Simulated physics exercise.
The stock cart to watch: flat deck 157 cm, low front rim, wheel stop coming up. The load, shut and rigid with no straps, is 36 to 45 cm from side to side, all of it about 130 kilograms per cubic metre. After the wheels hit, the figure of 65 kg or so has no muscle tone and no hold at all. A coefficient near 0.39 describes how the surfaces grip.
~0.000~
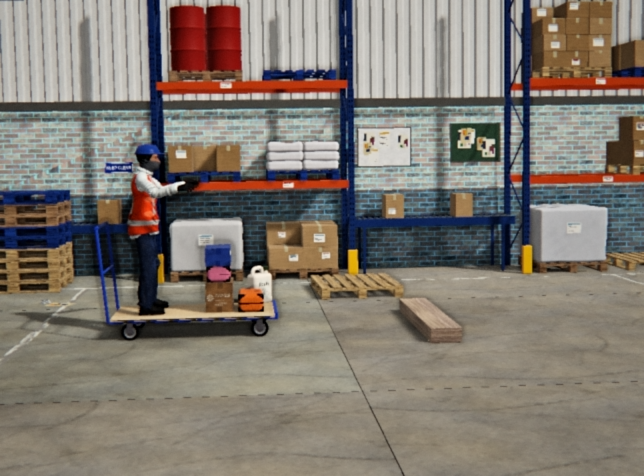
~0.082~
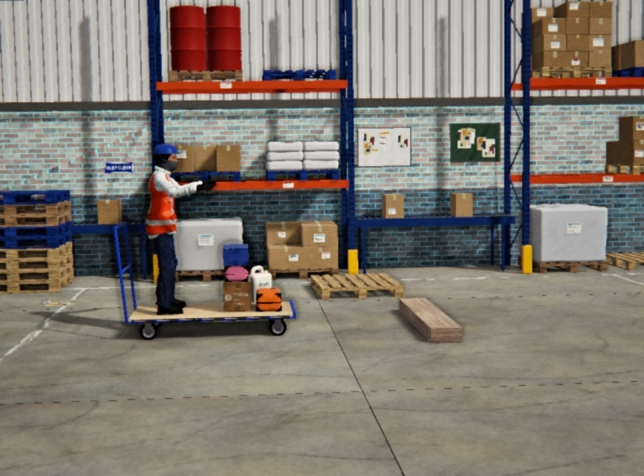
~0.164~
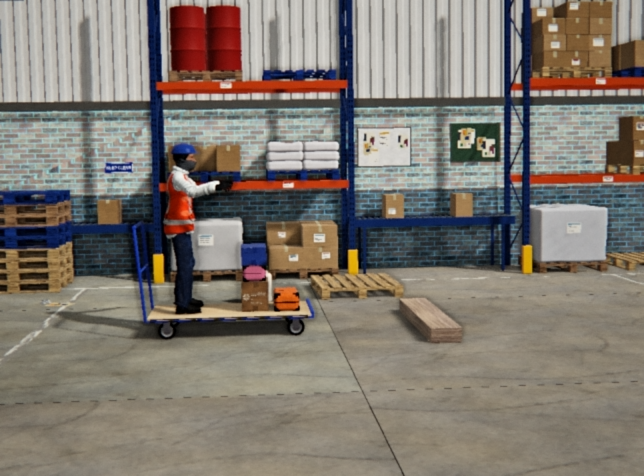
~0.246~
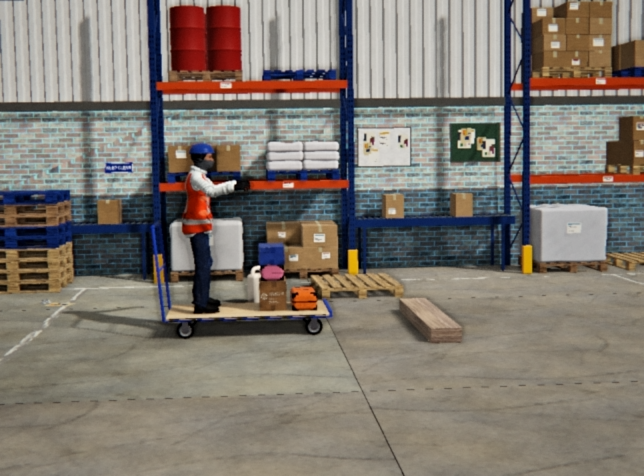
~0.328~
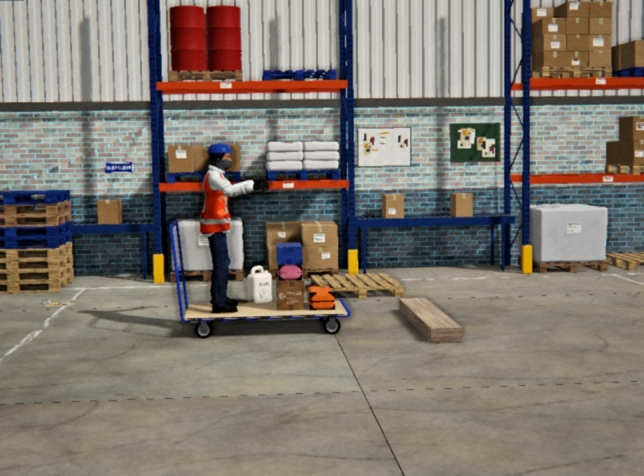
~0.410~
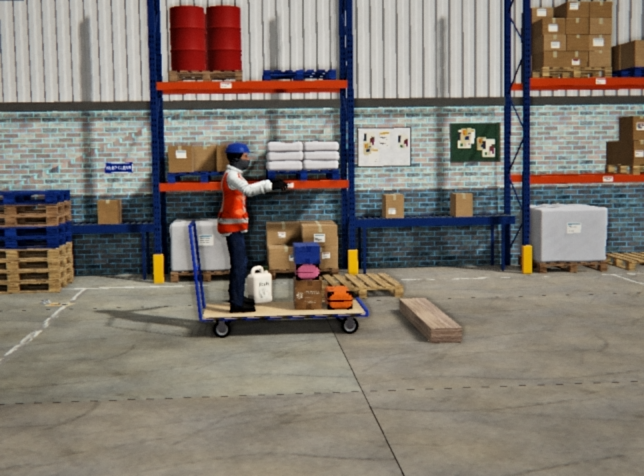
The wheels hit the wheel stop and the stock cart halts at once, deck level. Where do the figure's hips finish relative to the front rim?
The figure's hips finish short of the front rim.
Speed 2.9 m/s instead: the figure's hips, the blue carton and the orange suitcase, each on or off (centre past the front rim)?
Hips - dropped, blue - dropped, orange - kept.
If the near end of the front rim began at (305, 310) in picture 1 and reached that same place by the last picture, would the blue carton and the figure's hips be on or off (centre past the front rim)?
Result: Blue gone, hips secure.
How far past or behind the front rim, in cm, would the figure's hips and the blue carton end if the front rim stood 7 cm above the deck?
In that setup the hips stop 60 cm short of the front rim, while the blue item goes 120 cm past.
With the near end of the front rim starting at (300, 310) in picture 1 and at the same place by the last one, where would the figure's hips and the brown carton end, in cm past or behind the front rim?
Hips 60 behind, brown 40 behind.
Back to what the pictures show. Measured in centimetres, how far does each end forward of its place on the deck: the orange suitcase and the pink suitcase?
The orange one ends 10 cm ahead of its place and the pink one 125 cm ahead.
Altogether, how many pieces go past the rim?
The number of them is 2.
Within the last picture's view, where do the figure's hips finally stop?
(362, 267).
After 0.69 s the deck stops.
After 0.94 s the figure's hips are 76 cm behind the rim, near (348, 246) in the last picture's view.
After 1.24 s the figure's hips are 52 cm behind the rim, near (372, 261) in the last picture's view.
After 1.69 s the figure's hips are 55 cm behind the rim, near (368, 266) in the last picture's view.
When all is still (2.5 s), past the rim, blue carton and pink suitcase; behind it, brown carton, orange suitcase and the figure's hips.
